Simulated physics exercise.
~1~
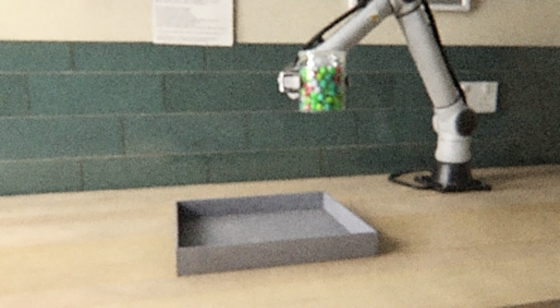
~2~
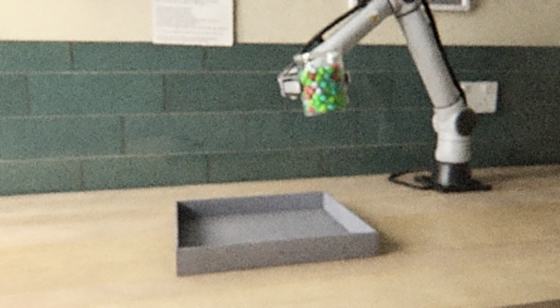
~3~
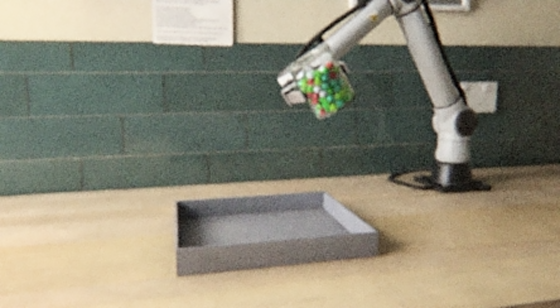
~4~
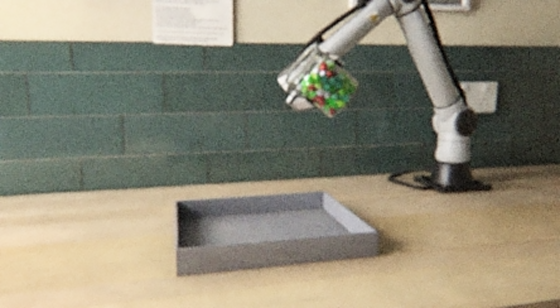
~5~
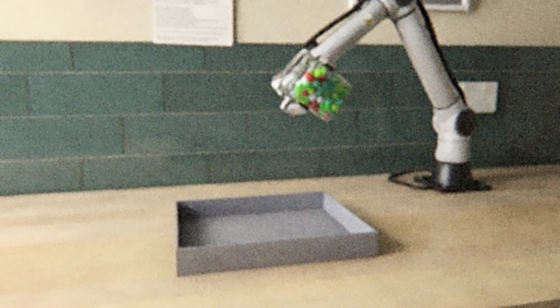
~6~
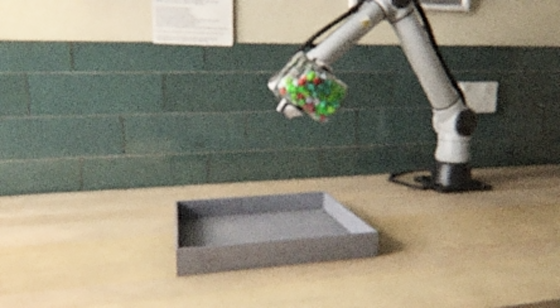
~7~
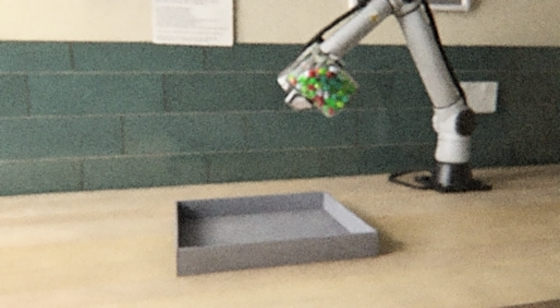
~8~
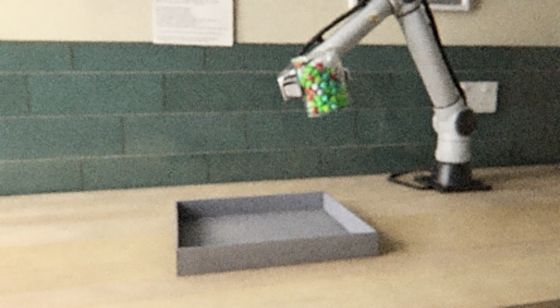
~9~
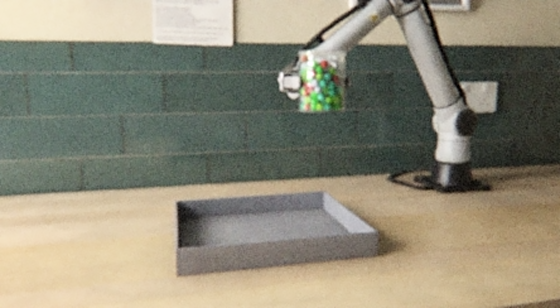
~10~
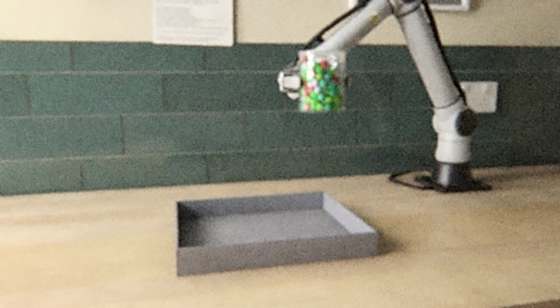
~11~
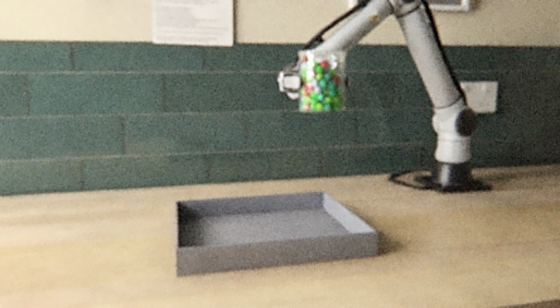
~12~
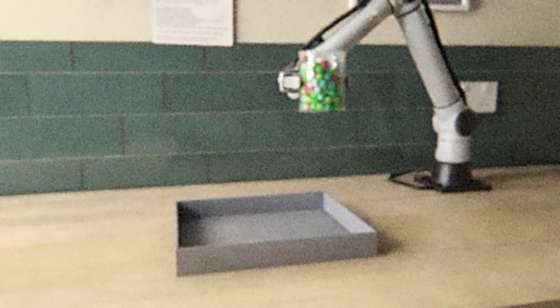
A robot arm held a clear beaker of colourful round sweets above a grey tray on a wooden table, tipped it well over, then turned it upright again, and the sweets stayed in the beaker, leaving the tray empty.
